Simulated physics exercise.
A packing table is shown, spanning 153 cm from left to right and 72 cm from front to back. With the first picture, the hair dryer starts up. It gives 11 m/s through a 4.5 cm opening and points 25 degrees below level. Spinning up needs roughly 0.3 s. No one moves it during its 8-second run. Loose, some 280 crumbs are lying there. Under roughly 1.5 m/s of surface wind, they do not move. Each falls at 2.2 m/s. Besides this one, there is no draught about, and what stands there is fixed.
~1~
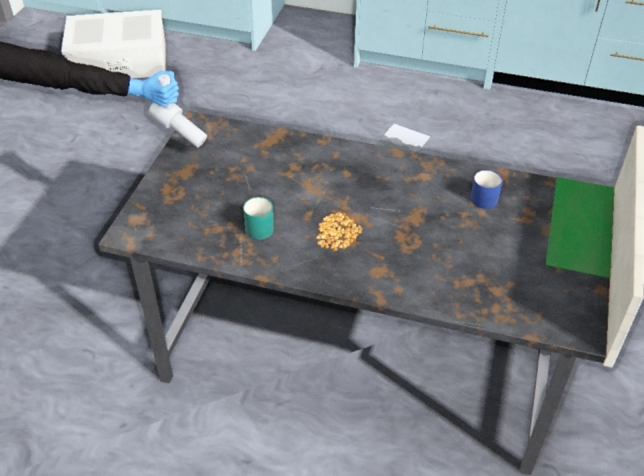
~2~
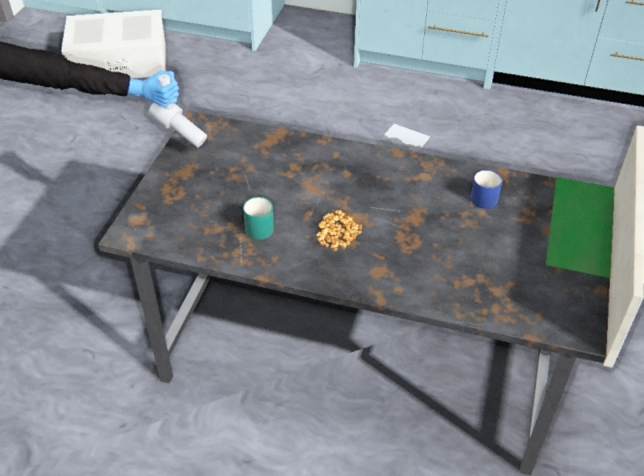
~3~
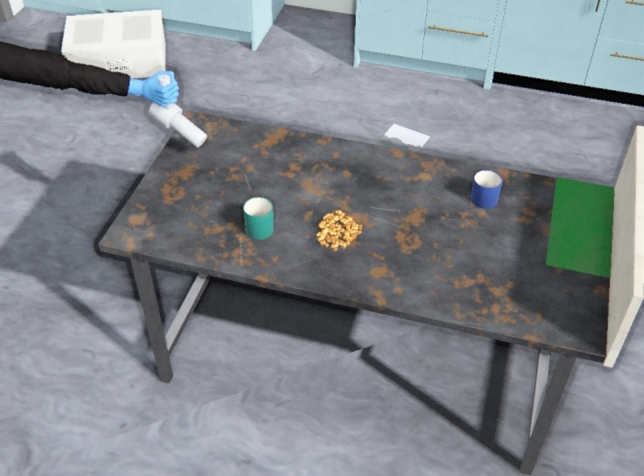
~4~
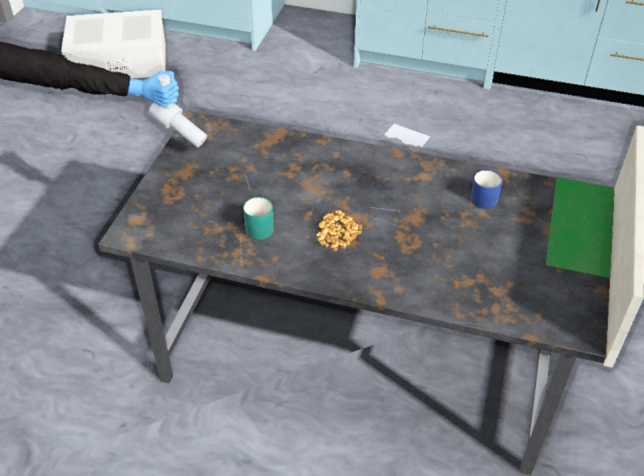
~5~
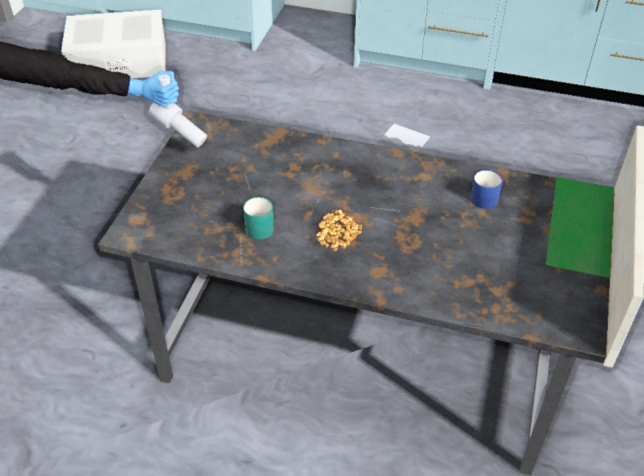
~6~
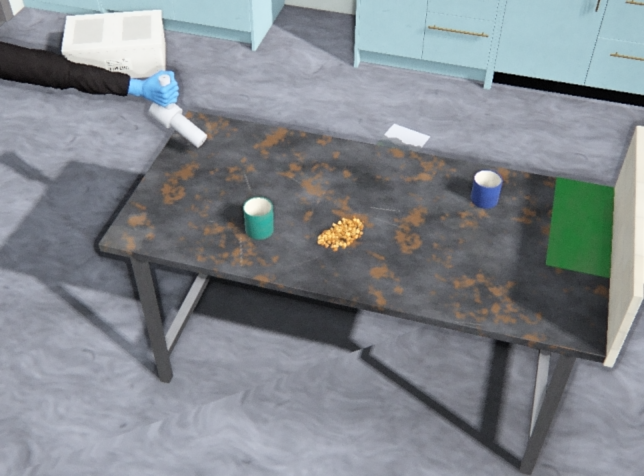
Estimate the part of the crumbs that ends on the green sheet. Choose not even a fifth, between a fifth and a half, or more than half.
Once it settles, shy of a fifth lie on the green sheet.
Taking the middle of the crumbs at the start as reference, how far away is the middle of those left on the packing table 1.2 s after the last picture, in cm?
Centre offset: Approx. 80 cm.
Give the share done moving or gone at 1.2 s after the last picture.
Roughly 80 % of them.
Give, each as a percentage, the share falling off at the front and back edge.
About 90 % front, 0 % back.
Then, 1.2 s after the last picture, 0 % are on the green sheet; the middle of those still in play is near (592, 330); 84 % have settled or left.
Then, 2.2 s after the last picture, 0 % are on the green sheet; the middle of those still in play is near (593, 329); 88 % have settled or left.
Then, 4.1 s after the last picture, 0 % are on the green sheet; the middle of those still in play is near (593, 329); 90 % have settled or left.
Then, 7.7 s after the last picture, at the end, 0 % are on the green sheet.
